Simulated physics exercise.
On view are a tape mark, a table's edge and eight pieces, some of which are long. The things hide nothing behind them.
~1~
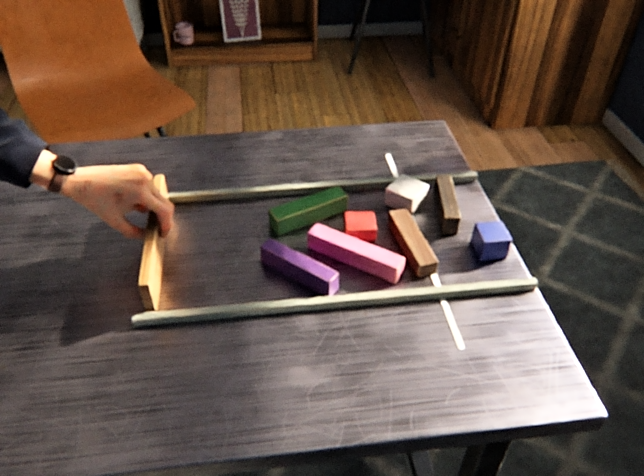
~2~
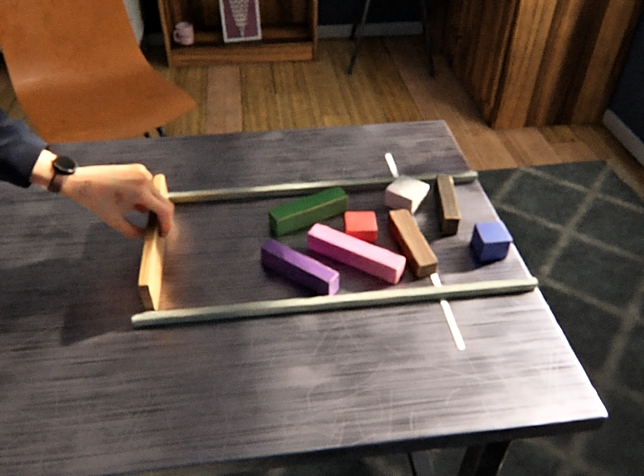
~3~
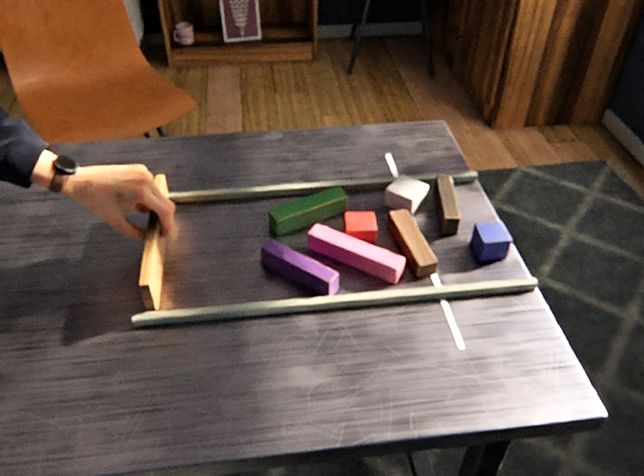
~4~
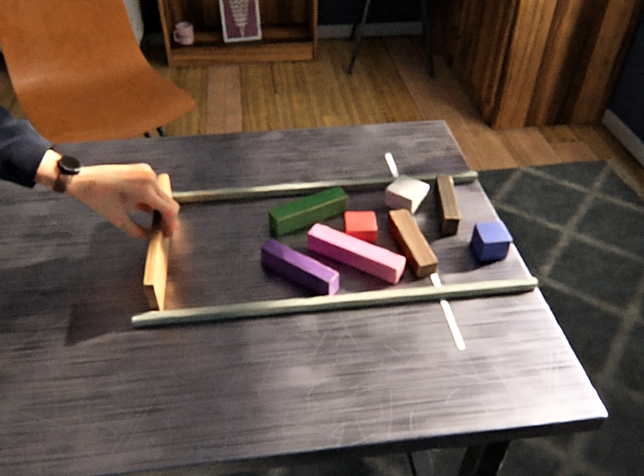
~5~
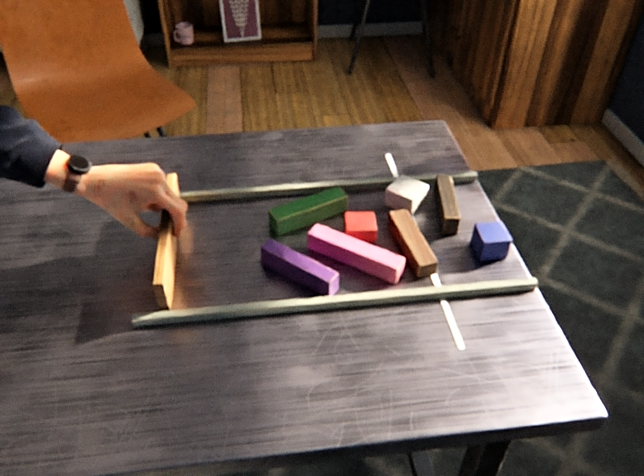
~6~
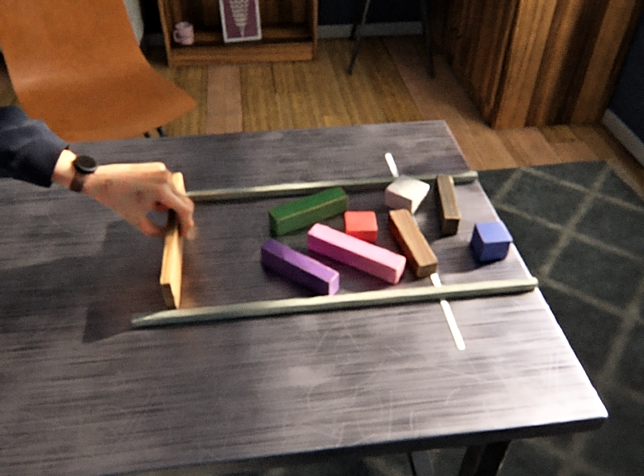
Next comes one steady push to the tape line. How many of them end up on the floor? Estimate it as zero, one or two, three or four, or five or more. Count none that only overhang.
Pieces that go over the edge: One, or two at most.
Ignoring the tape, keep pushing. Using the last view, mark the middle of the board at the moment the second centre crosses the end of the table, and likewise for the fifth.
The first puts it near (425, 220), the next near (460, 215).
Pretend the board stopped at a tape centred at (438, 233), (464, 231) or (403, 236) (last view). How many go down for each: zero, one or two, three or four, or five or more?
In order of the places: Either three or four; five or more; zero.
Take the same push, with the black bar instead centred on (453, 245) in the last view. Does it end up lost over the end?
I reckon from there it stays aboard.
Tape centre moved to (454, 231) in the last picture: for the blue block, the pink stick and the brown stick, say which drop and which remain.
The blue block is gone. The pink stick is still there. The brown stick is gone.
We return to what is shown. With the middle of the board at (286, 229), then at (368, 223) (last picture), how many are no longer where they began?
Answer - first 2, then 7.
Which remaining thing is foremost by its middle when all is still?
Blue block.
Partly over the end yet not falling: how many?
As for overhanging, the count is 2.
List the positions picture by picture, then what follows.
Blue block (491, 241); black bar (447, 203); white block (407, 195); board (156, 239); tape (418, 234), in the first picture.
Black bar (447, 203); board (156, 239), in the second picture.
White block (407, 195); red block (360, 227), in the third picture.
Blue block (491, 241); brown stick (411, 242), in the fourth picture.
Black bar (447, 203); purple bar (299, 268), in the fifth picture.
Blue block (491, 241); black bar (447, 203); white block (407, 195); board (175, 238); tape (418, 234), in the sixth picture.
A little later, none off yet; blue block at rest near (491, 241); black bar at rest near (447, 203); white block at rest near (407, 195).
When it is over, the number that fall off is one or two; down, black bar.
